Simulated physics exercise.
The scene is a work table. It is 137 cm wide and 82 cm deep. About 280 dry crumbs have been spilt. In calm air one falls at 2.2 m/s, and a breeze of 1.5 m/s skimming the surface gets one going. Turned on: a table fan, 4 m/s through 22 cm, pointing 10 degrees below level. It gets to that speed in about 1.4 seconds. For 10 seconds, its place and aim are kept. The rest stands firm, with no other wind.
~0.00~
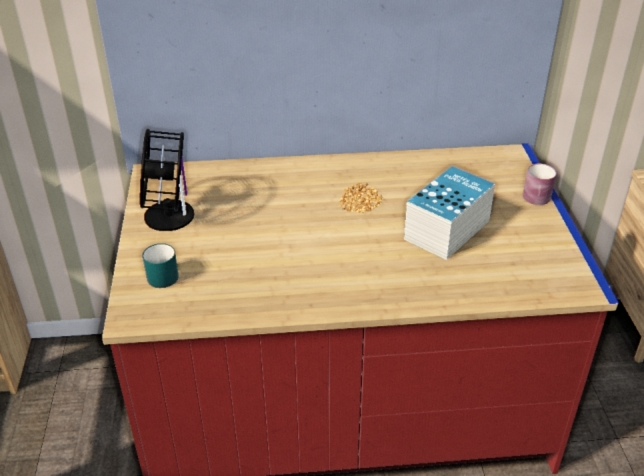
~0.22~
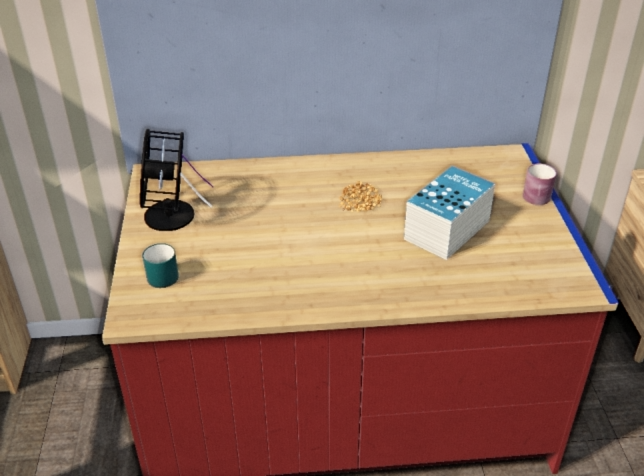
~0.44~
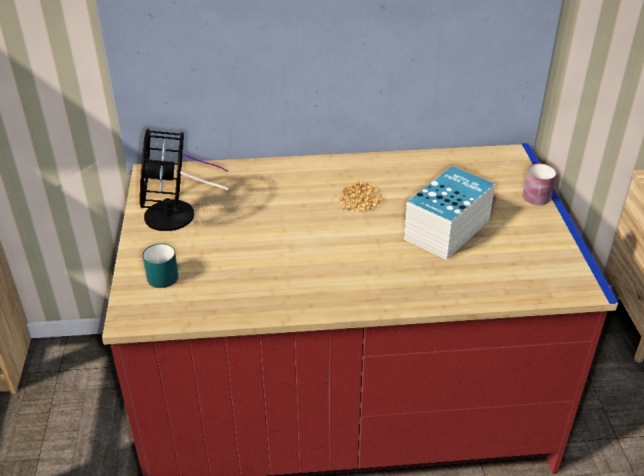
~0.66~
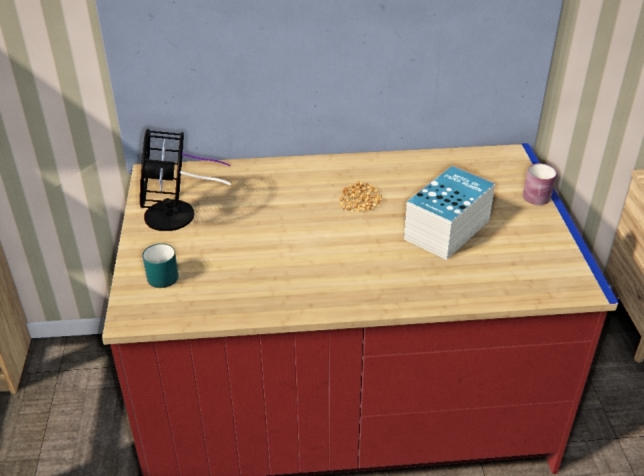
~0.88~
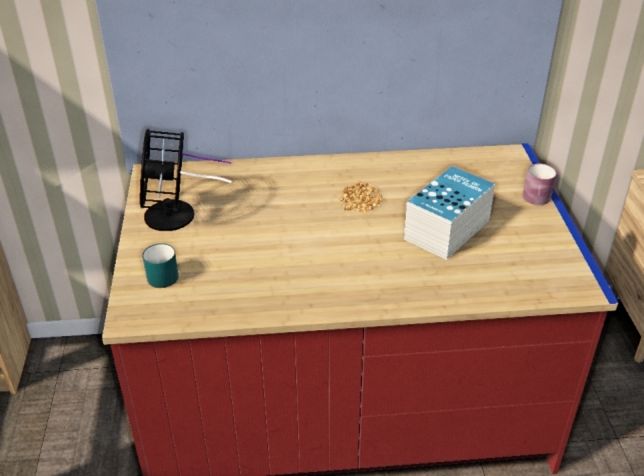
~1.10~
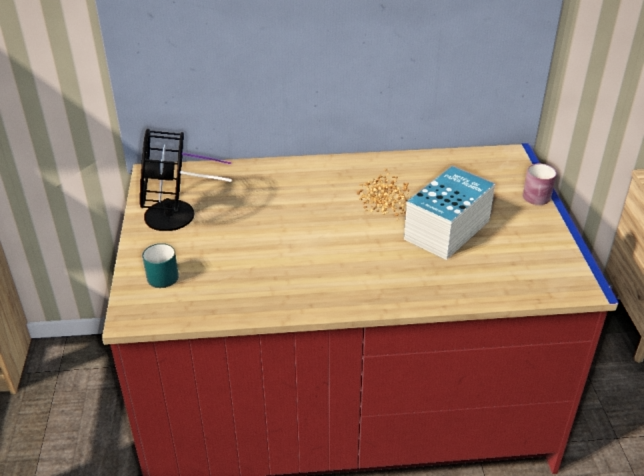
On a wood-topped red table, ribbons on a black fan lifting and streaming right, then golden crumbs shifting slightly nearer a book.
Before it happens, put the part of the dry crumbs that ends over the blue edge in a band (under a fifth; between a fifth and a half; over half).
The share beyond that edge will come out larger than half.
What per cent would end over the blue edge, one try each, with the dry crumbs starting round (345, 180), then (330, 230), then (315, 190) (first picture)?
About 100, 10 and 100 in a hundred, in that order.
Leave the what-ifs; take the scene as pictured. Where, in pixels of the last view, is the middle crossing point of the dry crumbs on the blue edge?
Close to pixel (544, 171).
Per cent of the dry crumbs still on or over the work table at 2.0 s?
The share then is about 0 %.
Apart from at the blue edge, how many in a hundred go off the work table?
Estimate: Near 0 %.
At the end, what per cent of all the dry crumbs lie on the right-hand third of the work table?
0 %.
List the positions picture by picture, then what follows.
In the first frame, the middle of the dry crumbs is near (360, 199), none has stirred yet and the mouth of the table fan is at (162, 170).
In the second frame, the middle of the dry crumbs is near (360, 196), none has stirred yet and the blue edge is centred on (567, 213).
In the third frame, the middle of the dry crumbs is near (360, 196), none has stirred yet, the top of a book is at (452, 192) and the top of a mug is at (542, 171).
In the fourth frame, the middle of the dry crumbs is near (360, 196) and none has stirred yet.
In the fifth frame, the middle of the dry crumbs is near (360, 197) and none has stirred yet.
In the sixth frame, the middle of the dry crumbs is near (385, 196), the farthest in sight from the table fan is at (407, 185) and about 90 % have left their places.
After 2.0 s the count stands so, 100 % are over the blue edge.
After 3.2 s the count stands so, 100 % are over the blue edge.
After 5.5 s the count stands so, 100 % are over the blue edge.
After 10.0 s, at the end, 100 % are over the blue edge.
